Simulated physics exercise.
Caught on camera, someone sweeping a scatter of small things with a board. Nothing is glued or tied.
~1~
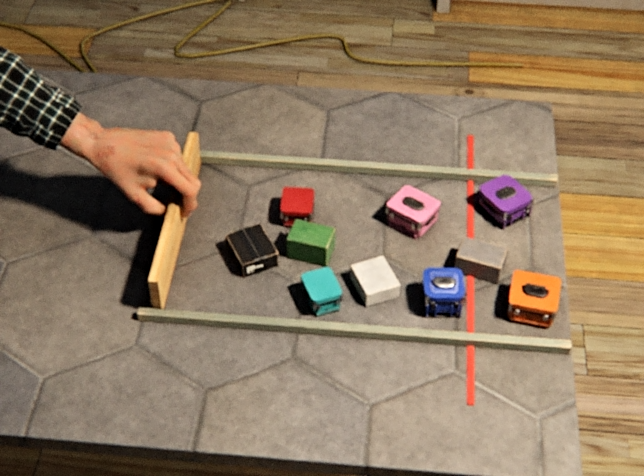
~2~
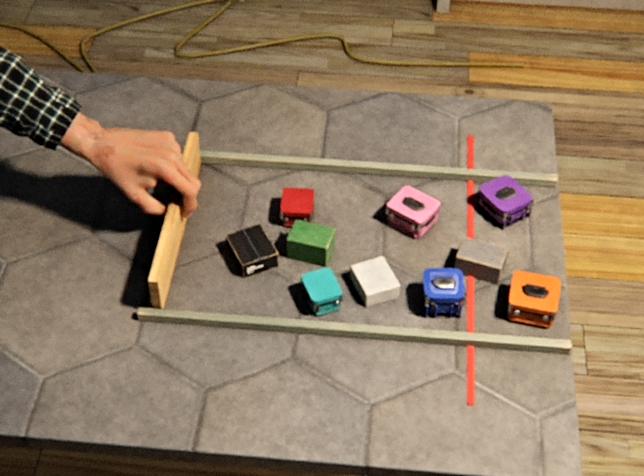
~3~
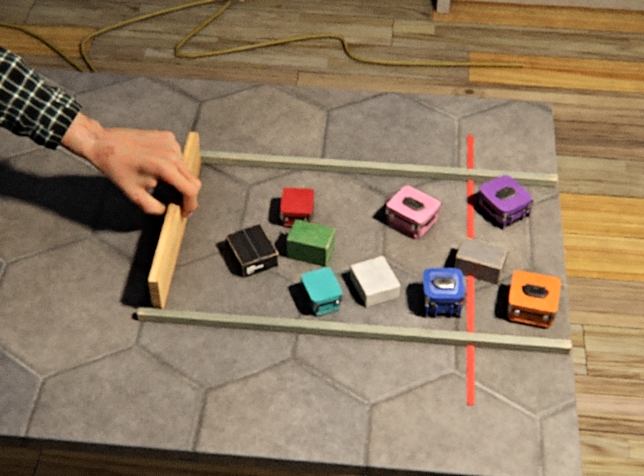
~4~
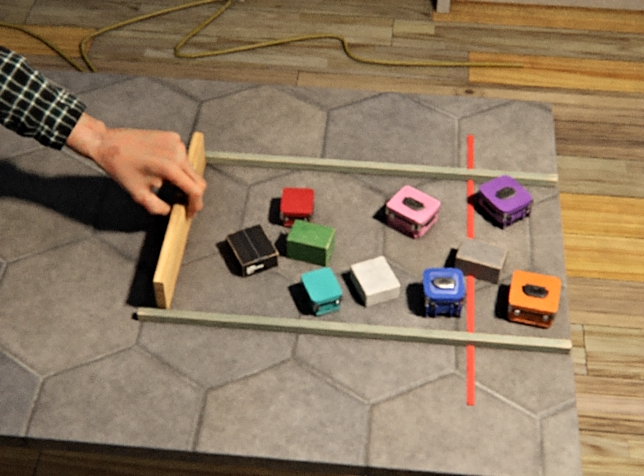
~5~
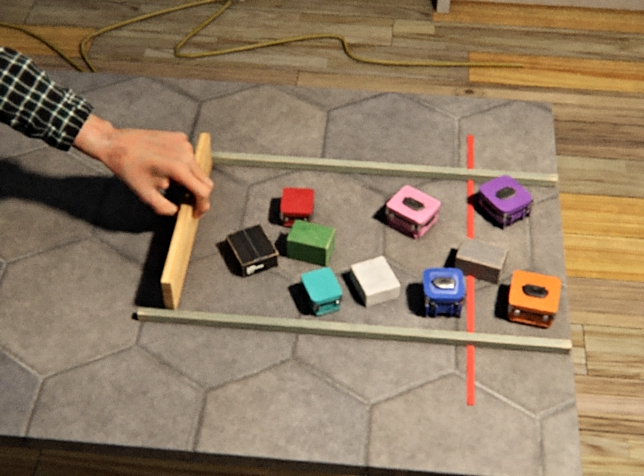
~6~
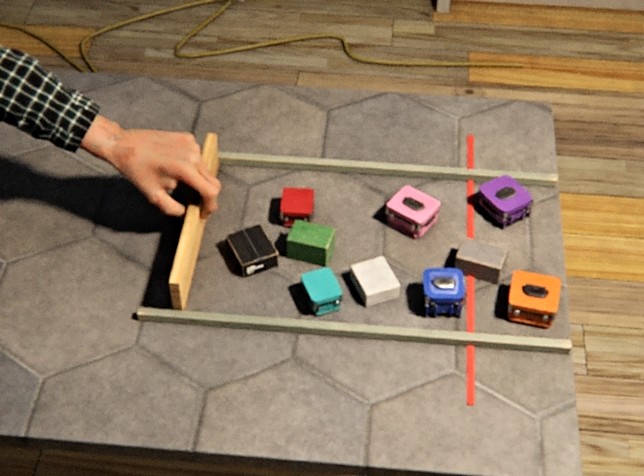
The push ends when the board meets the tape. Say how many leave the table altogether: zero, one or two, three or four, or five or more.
In the end the number that fall off is one or two.
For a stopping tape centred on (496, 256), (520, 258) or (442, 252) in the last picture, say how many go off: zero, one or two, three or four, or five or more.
The falls would be 3 or 4; five or over; 1 or 2.
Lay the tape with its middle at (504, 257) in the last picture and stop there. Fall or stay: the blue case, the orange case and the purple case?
The blue case goes over, the orange case tumbles off, the purple case comes down.
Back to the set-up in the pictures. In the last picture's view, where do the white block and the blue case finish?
First (530, 300), then (569, 309).
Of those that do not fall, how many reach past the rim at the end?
Overhanging: 2.
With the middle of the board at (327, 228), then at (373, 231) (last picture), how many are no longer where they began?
The counts are 5 and 7.
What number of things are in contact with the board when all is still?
It touches 4.
Soon after, none off yet; orange case at rest near (533, 300); purple case at rest near (504, 202); grey block at rest near (481, 260).
At rest, the number that fall off is one or two; fallen, orange case.
